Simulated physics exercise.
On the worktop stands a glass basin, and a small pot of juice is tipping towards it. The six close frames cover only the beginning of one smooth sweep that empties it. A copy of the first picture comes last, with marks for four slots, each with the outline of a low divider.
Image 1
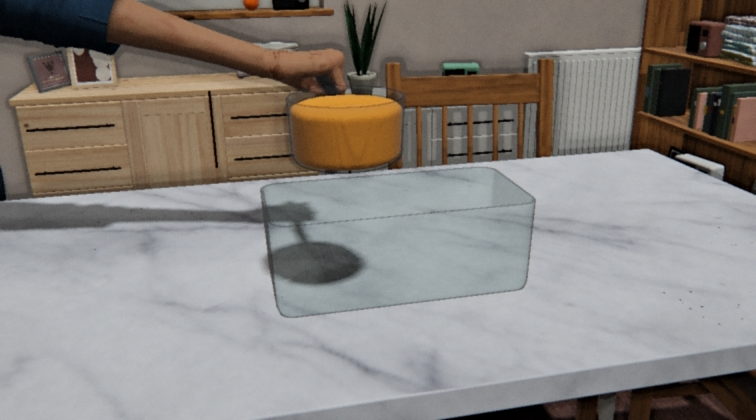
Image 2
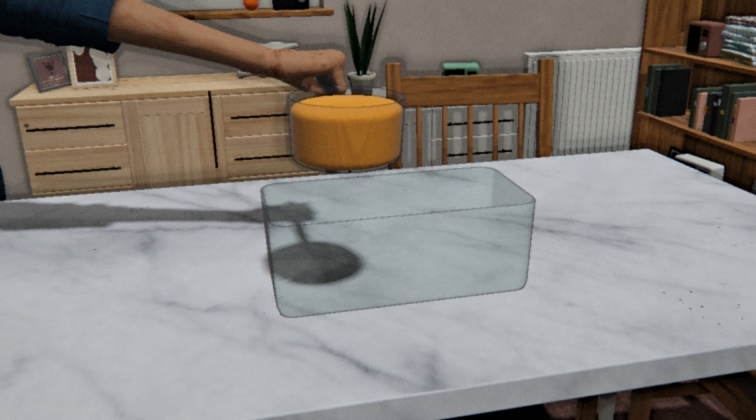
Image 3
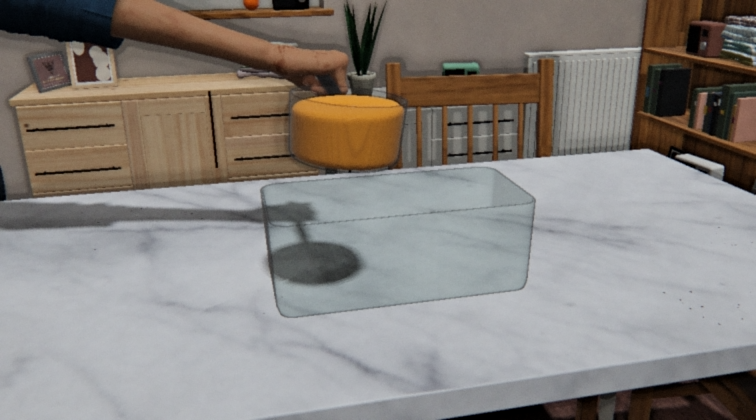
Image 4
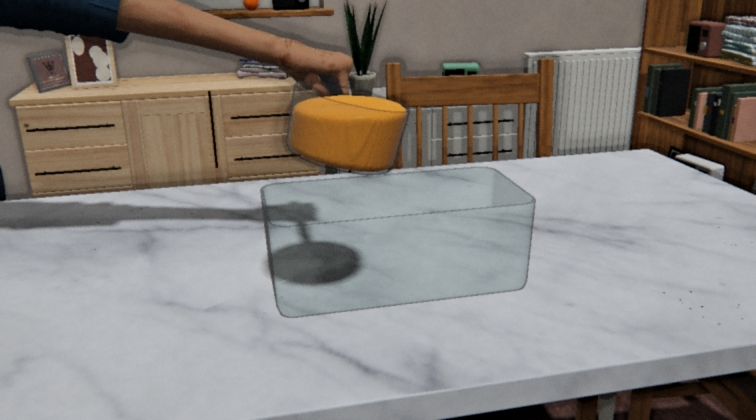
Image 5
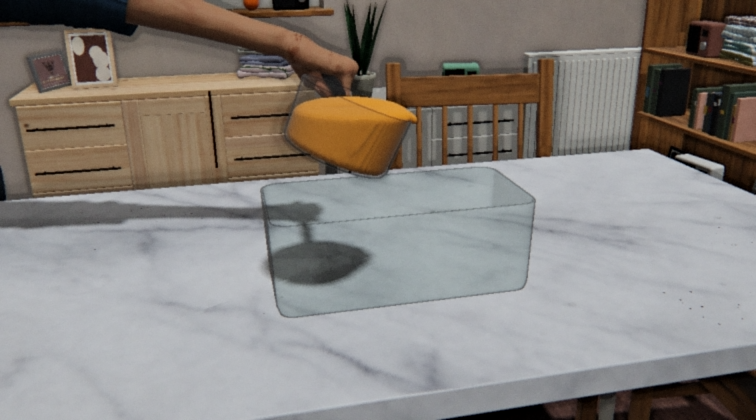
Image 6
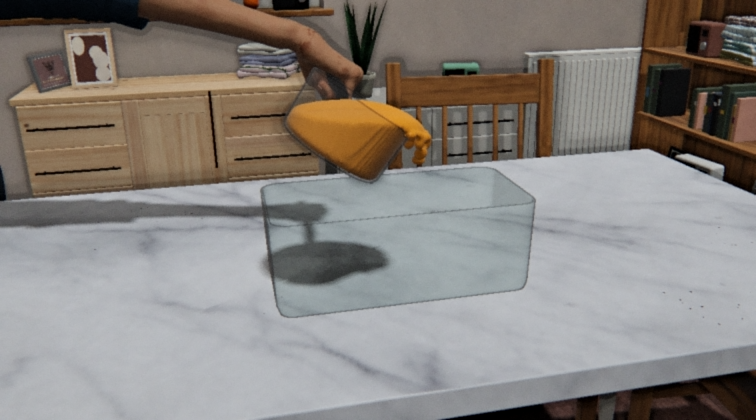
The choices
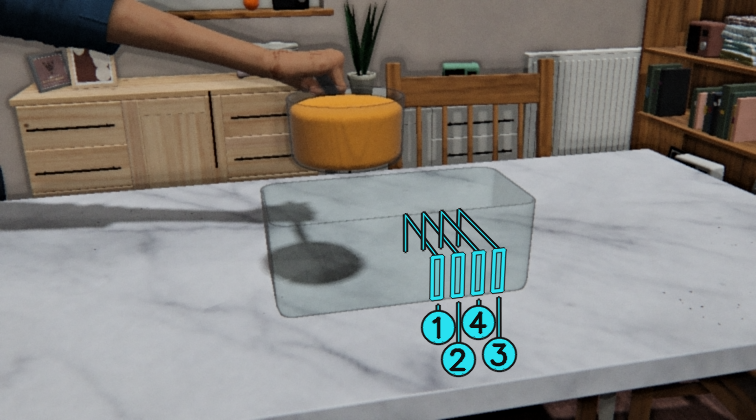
A hand reaching in from the upper left holds a small pot of orange juice above a clear glass basin on a white marble worktop, seen from slightly above by a still camera. Behind stand a wooden chair, a pale cabinet, a plant and bookshelves at right. The pot, upright at first, tilts steadily rightward, and juice slips over its lip, stretching downward.
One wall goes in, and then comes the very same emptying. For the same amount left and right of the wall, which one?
2 beats the others.
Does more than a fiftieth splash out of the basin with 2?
No.
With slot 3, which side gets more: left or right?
The left side.
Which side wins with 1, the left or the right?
More ends on the right.
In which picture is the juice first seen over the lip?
In picture 5.
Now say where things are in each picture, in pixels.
The first frame shows upright, lip at (400, 92); basin from (277, 316) to (525, 286); nothing has left yet.
The second frame shows upright, lip at (401, 94); nothing has left yet.
The third frame shows tipped about 6°, lip at (403, 98); nothing has left yet.
The fourth frame shows tipped about 14°, lip at (406, 106); nothing has left yet.
The fifth frame shows tipped about 24°, lip at (408, 117); juice is over the lip, down to (408, 117).
The sixth frame shows tipped about 36°, lip at (408, 129); juice is over the lip, down to (418, 161).
On the marked copy, 1 at (438, 305); 2 at (458, 302); 3 at (498, 298); 4 at (478, 300).
With 1, about 23 % ends left of the wall and 76 % right of it.
With 2, about 47 % ends left of the wall and 52 % right of it.
With 3, about 98 % ends left of the wall and 2 % right of it.
With 4, about 81 % ends left of the wall and 17 % right of it.
